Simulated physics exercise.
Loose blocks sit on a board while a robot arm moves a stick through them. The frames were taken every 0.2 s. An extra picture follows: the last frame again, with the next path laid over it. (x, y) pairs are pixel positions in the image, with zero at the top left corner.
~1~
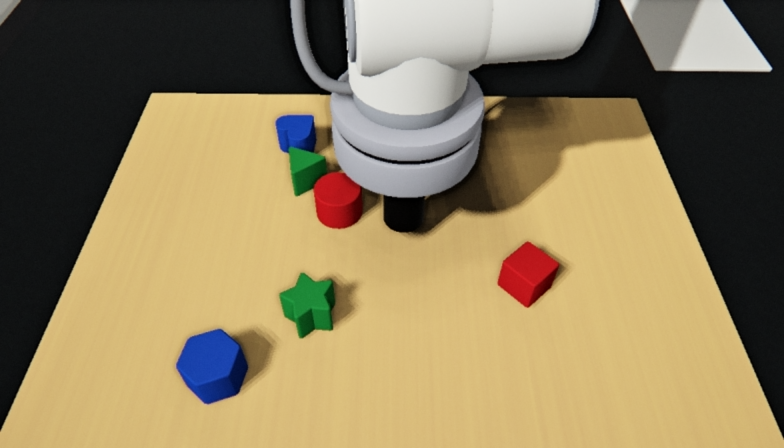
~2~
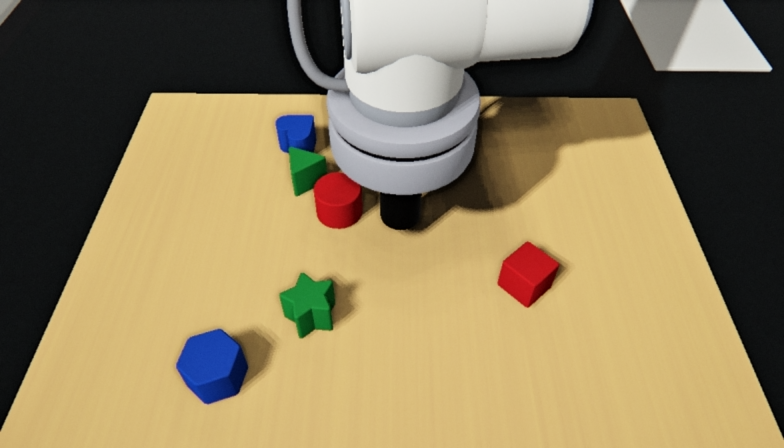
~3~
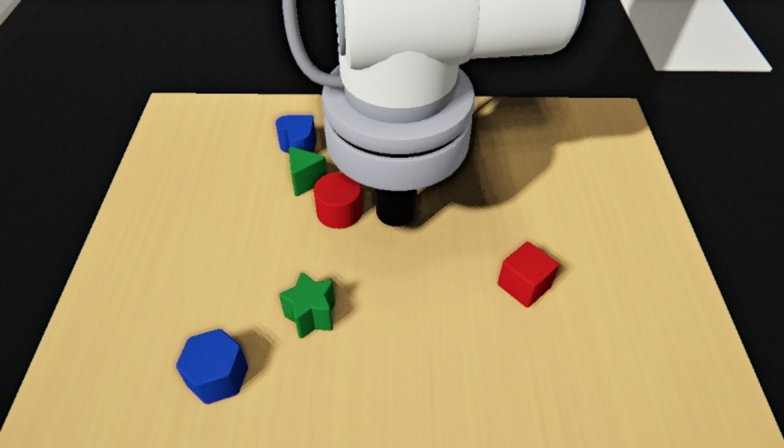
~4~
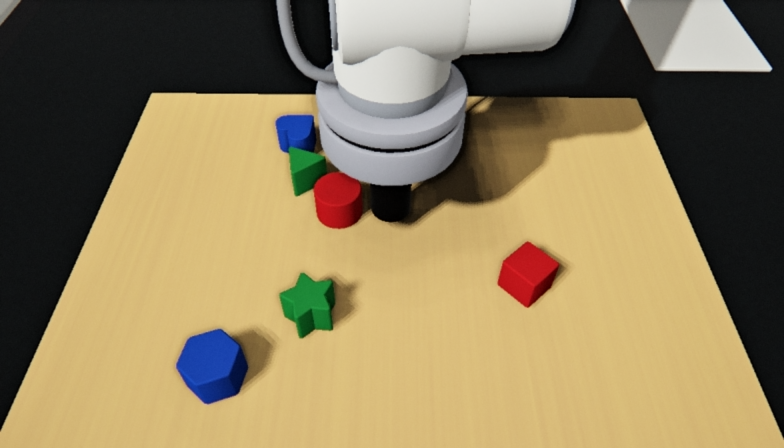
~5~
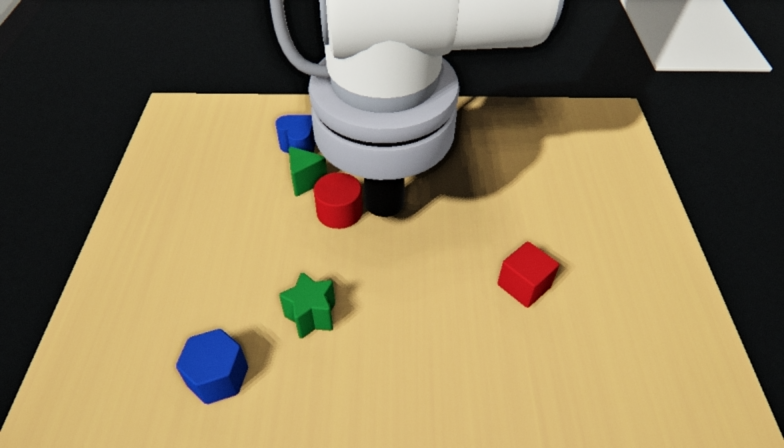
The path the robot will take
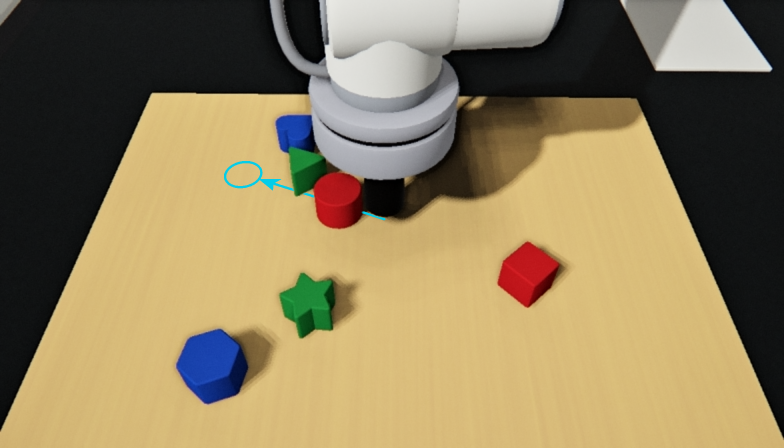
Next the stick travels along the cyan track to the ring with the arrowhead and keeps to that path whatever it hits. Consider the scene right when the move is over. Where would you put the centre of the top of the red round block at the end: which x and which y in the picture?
Roughly at (218, 179).
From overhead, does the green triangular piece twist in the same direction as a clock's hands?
Yes - that is the case.
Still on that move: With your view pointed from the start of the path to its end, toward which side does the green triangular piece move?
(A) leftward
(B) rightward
Answer: B.
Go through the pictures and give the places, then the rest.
In the first picture, tip of the stick at (403, 218), middles of tops, blue heart block at (296, 125), green triangular piece at (302, 158), red round block at (337, 188).
In the second picture, stick at (400, 216), nothing pushed.
In the third picture, stick at (396, 212), nothing pushed.
In the fourth picture, stick at (391, 208), nothing pushed.
In the fifth picture, stick at (384, 203), blue heart block at (296, 125), green triangular piece at (302, 158), red round block at (337, 188).
The line goes straight from (384, 219) to (243, 174).
One third of the way, stick at (333, 187); green triangular piece at (293, 155), turned 40° clockwise; red round block at (289, 180).
Two thirds of the way, stick at (284, 172); blue heart block at (295, 123); green triangular piece at (264, 141), turned 55° clockwise; red round block at (242, 178).
At the end, stick at (239, 158); blue heart block at (295, 123); green triangular piece at (245, 125), turned 120° clockwise; red round block at (218, 179).
